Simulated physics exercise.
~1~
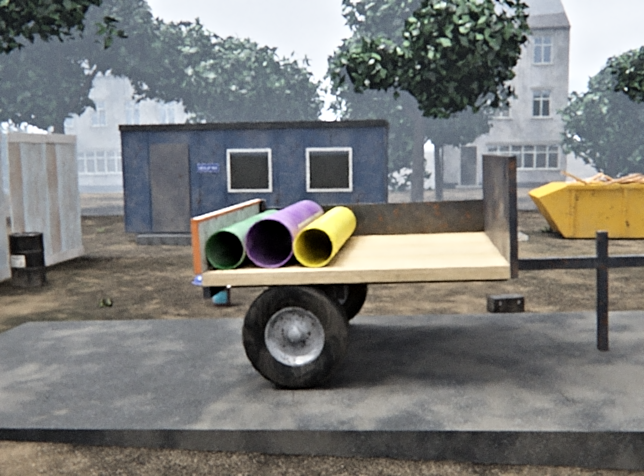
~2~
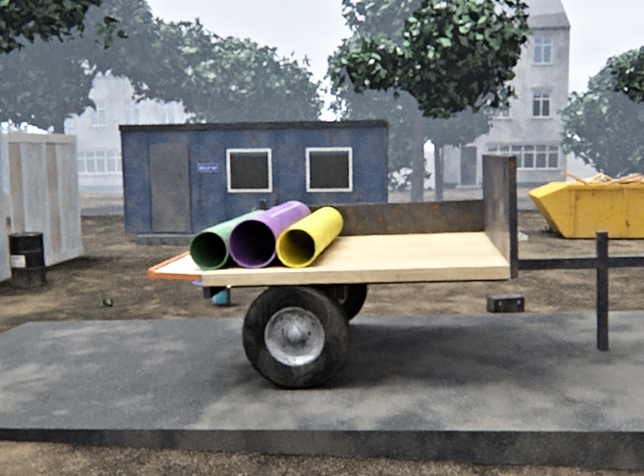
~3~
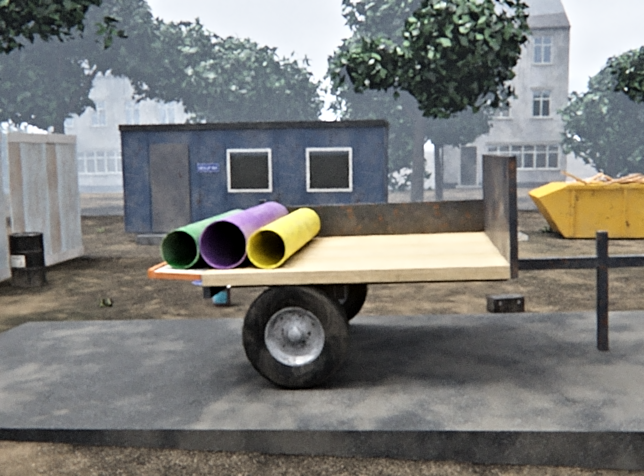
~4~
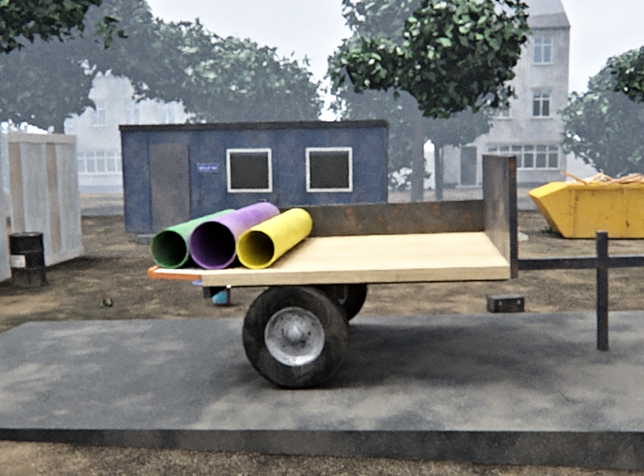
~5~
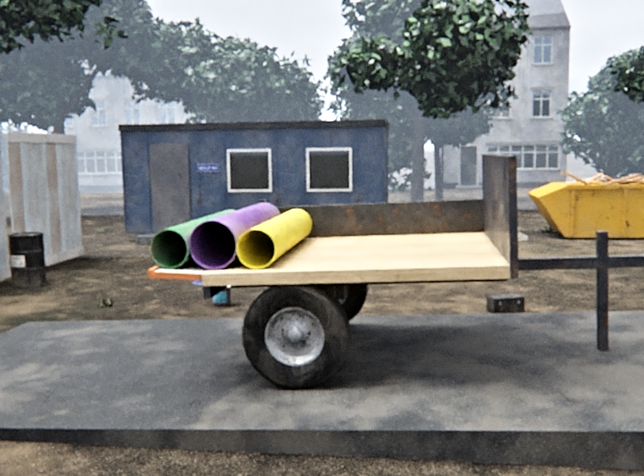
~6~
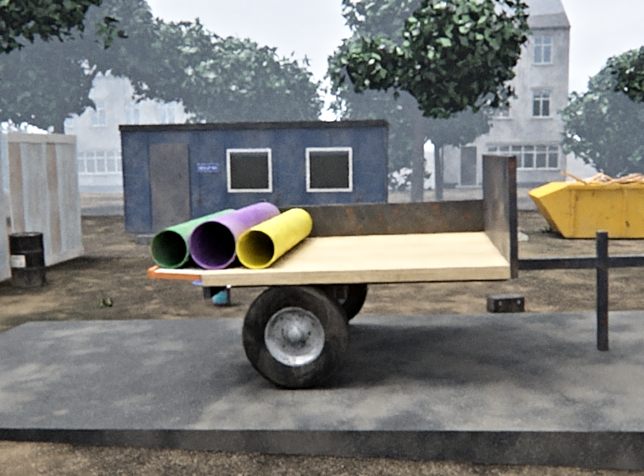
Green, purple and yellow pipes rolling left together as a trailer's tailgate drops, then stopping with the green one on the lowered gate.
